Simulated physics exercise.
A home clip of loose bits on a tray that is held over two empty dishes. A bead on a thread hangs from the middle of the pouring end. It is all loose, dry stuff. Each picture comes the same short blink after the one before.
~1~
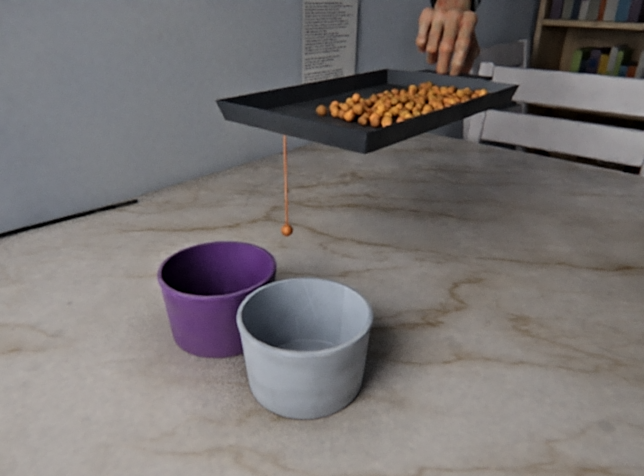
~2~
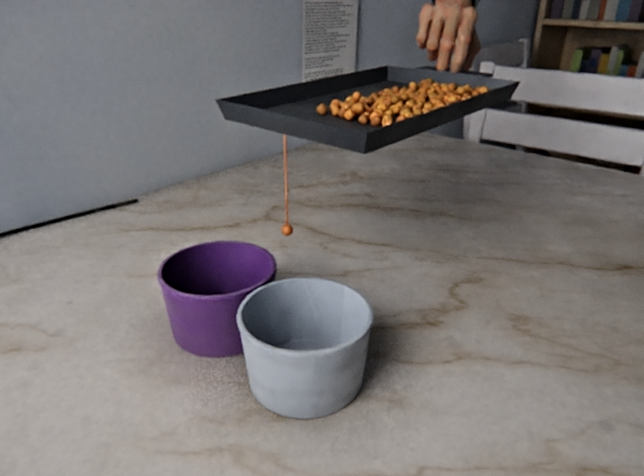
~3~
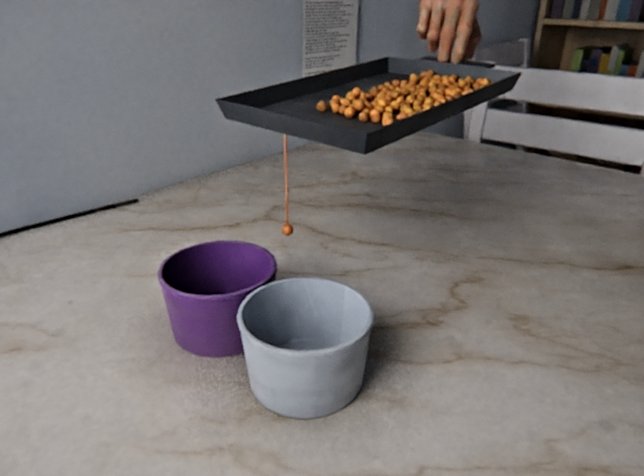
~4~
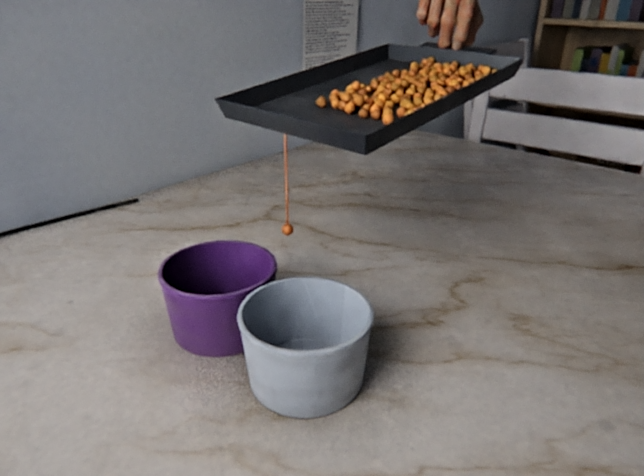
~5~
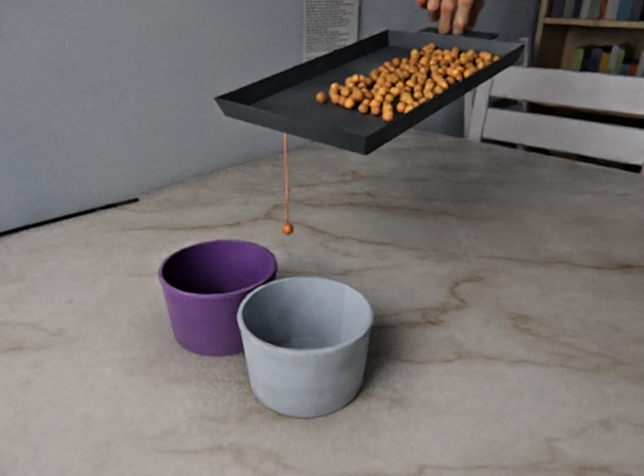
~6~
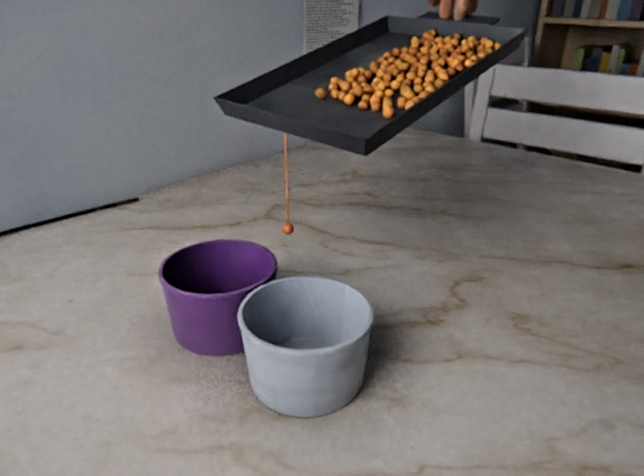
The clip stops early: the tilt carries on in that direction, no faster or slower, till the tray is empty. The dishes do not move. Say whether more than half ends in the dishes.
Caught overall: The larger part.
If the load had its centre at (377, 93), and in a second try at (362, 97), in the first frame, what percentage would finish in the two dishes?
About 80 and 80 per cent.
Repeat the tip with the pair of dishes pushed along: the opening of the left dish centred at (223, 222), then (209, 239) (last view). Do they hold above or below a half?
First less than half, then more than half.
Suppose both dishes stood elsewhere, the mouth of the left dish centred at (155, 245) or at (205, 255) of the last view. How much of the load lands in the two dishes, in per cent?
The first gives 40 %, the second 80 %.
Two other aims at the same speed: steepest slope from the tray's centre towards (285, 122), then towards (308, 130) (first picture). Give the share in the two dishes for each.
Near 50 % and 80 %.
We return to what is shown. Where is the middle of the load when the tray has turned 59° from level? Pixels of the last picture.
Near (330, 103).
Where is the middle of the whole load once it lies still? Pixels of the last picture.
Near (280, 353).
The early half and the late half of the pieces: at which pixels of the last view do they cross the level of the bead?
Around (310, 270) and then (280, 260).
Shortly afterwards, tray tipped steeply; all but a few on the tray; only a few outside both; only a few in the air.
Next, tray tipped right over; near two thirds on the tray; a little in the right dish; only a few in the left dish; only a few outside both; near a quarter in the air.
Some moments later, tray tipped past a quarter turn; near half in the right dish; near a quarter in the left dish; near a quarter outside both.
In the end, tray tipped past a quarter turn; near half in the right dish; near a quarter in the left dish; near a quarter outside both.
